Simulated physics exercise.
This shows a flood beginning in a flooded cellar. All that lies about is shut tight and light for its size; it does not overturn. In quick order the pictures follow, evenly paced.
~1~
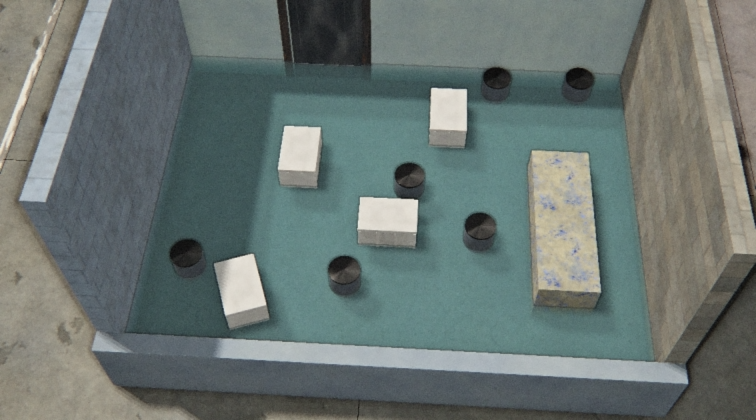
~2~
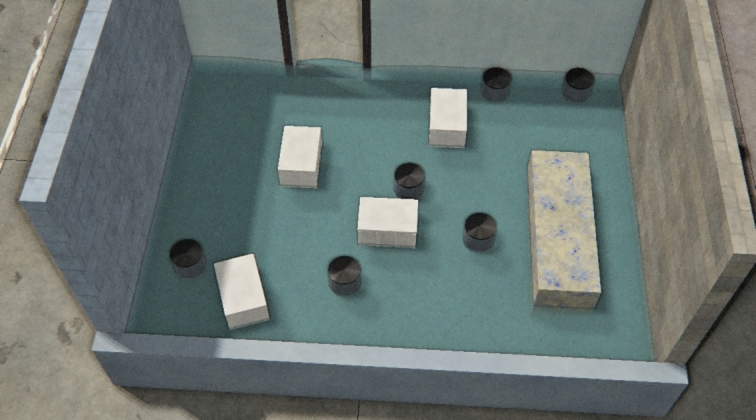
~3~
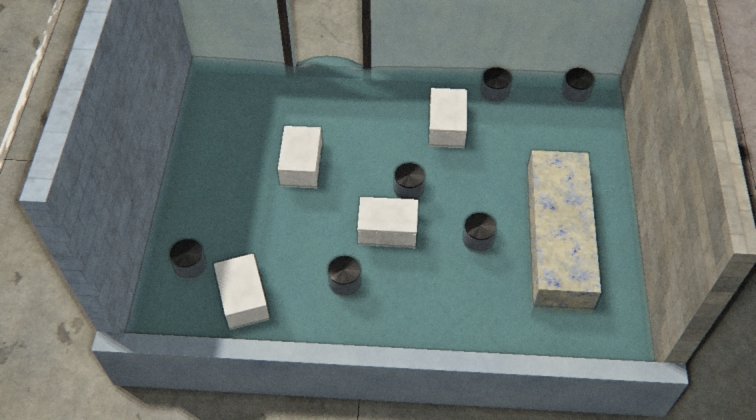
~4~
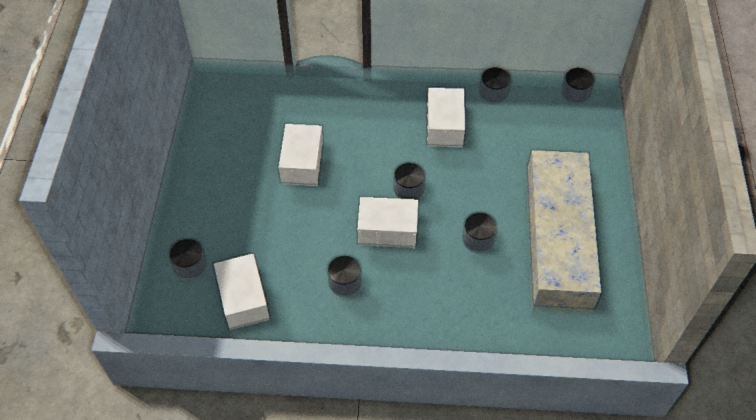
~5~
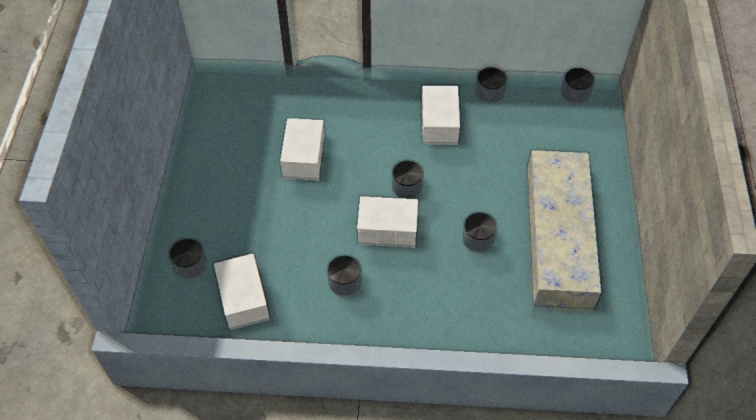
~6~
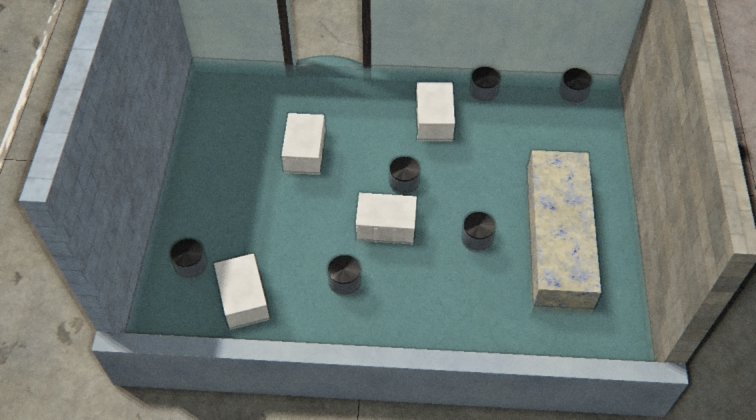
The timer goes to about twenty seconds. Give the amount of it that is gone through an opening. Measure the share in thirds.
Lands mid-band.
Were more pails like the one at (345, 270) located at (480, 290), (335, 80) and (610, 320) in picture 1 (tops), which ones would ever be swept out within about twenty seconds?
In order: Never leaves, leaves the room, never leaves.
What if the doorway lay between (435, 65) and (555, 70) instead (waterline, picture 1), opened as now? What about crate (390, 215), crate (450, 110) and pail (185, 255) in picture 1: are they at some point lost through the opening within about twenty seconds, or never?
The three give escape, escape and no escape, in that order.
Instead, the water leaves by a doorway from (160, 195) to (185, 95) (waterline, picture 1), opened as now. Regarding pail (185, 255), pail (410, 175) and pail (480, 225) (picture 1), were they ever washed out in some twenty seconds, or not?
Taking them one after another, flushed away, then flushed away, then held back.
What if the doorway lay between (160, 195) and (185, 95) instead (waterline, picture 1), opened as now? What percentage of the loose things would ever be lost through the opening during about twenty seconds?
About 70 percent.
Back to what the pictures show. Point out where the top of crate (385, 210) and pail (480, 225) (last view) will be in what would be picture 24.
Estimate: (363, 163), then (464, 195).
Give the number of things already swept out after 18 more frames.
2.
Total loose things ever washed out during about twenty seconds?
It comes out at 5.
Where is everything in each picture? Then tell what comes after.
In the first frame, a crate at (300, 148), afloat; a crate at (449, 109), afloat; 0 of 10 have shifted.
In the second frame, a crate at (300, 148) floats; a crate at (449, 109), afloat; 0 of 10 have shifted.
In the third frame, a crate at (300, 148) floats; a crate at (449, 109), afloat; 0 of 10 have shifted.
In the fourth frame, a crate at (301, 146), afloat, close to its start; a crate at (446, 109), afloat, close to its start; 0 of 10 have shifted.
In the fifth frame, a crate at (302, 140) floats, close to its start; a crate at (441, 106) floats, close to its start; 3 of 10 have shifted.
In the sixth frame, a crate at (303, 135), afloat, close to its start; a crate at (436, 103), afloat, close to its start; 5 of 10 have shifted.
A moment on, 0 of 10 are out; 10 afloat.
Next, 2 of 10 are out; 8 afloat.
Later, 4 of 10 are out; 6 afloat.
In the end, 5 of 10 are out; 5 afloat.
